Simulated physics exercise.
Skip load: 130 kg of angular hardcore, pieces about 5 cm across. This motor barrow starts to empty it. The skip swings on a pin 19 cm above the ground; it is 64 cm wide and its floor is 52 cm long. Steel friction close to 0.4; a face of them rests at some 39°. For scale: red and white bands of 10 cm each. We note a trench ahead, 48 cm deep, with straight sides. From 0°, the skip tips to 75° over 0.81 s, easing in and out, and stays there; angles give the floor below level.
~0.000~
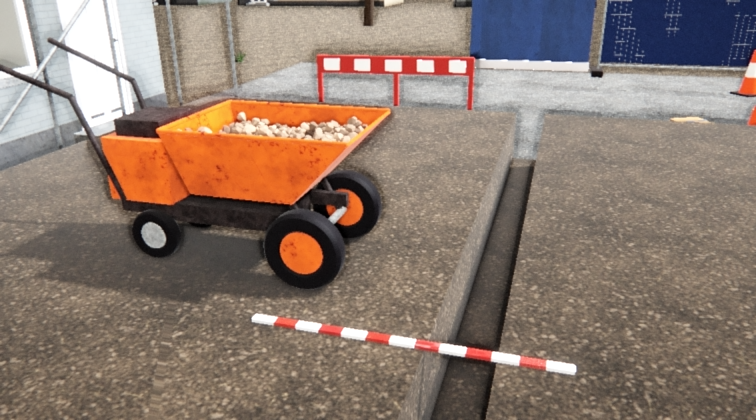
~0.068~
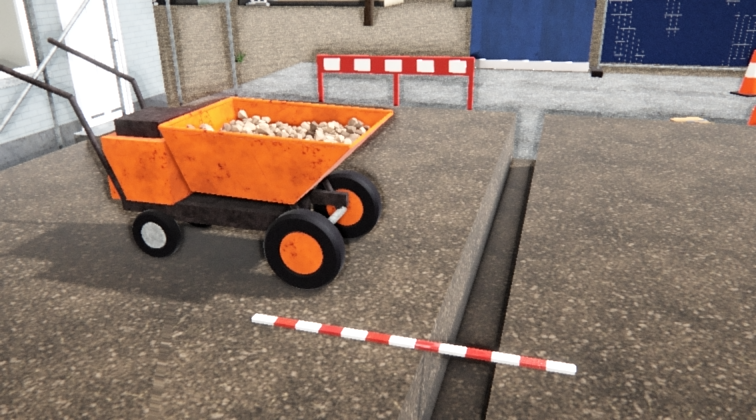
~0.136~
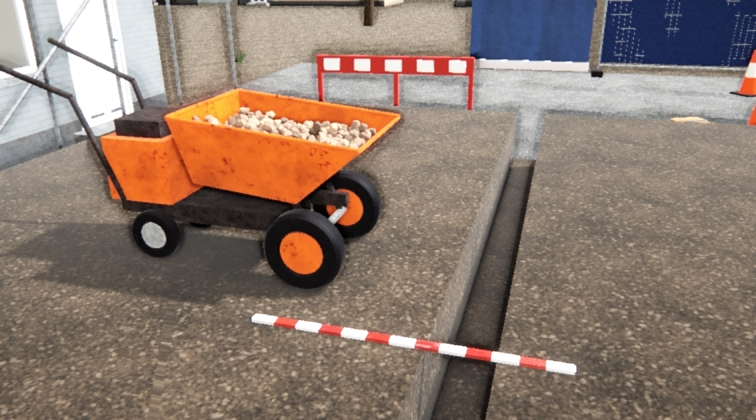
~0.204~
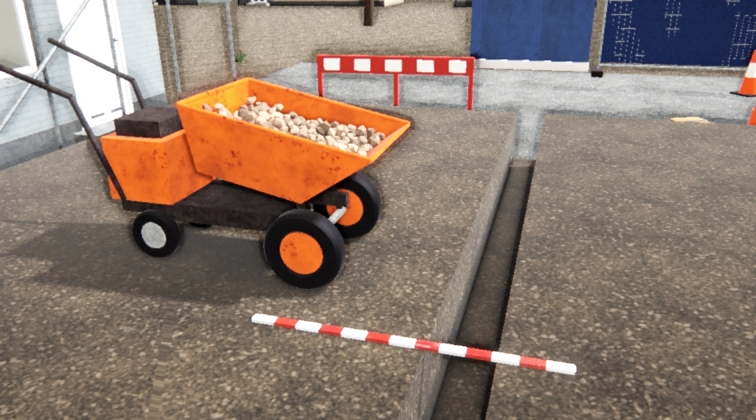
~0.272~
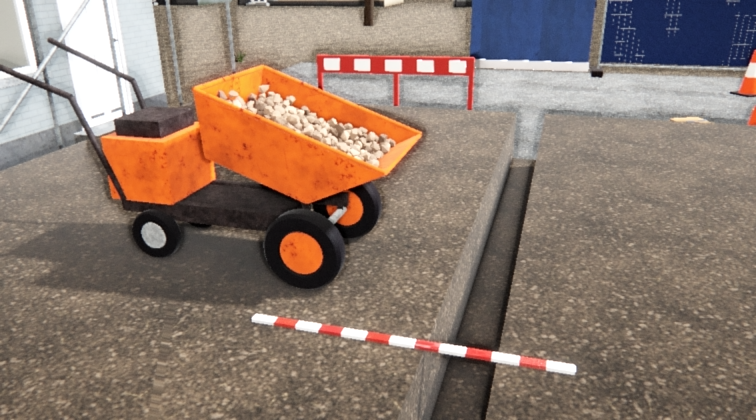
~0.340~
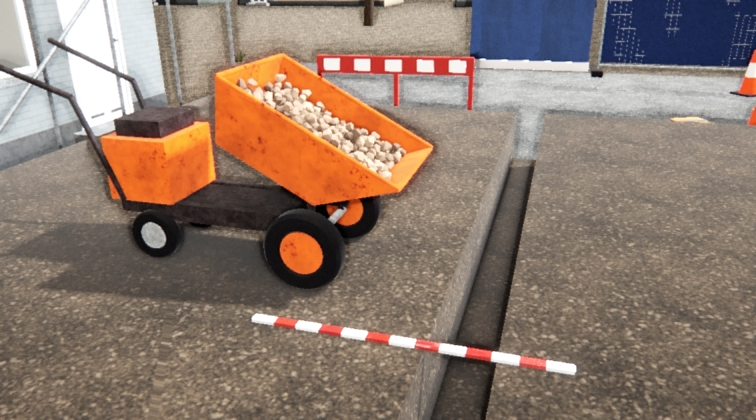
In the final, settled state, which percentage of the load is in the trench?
98 per cent is in the trench.
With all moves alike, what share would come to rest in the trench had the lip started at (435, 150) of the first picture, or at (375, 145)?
First place: Near 0%; second place: Near 80%.
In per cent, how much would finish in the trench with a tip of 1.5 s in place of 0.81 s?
Then roughly 100 percent.
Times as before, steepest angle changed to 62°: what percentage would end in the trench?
Trench share: Approx. 70%.
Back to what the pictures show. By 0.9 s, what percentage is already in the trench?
Some 35 per cent.
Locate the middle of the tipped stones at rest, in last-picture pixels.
Look at roughly (480, 343).
After 0.6 s the floor is at 64°; 100 % in the skip; the foremost stones are at (435, 232).
After 0.9 s the floor is at 75°; 64 % in the skip, 2 % short of the trench, 34 % in the trench; the foremost stones are at (502, 328).
After 1.3 s the floor is at 75°; 11 % in the skip, 1 % short of the trench, 86 % in the trench, 2 % past the trench; the foremost stones are at (577, 273).
After 3.2 s the floor is at 75°; 0 % in the skip, 98 % in the trench, 2 % past the trench; the foremost stones are at (597, 274).
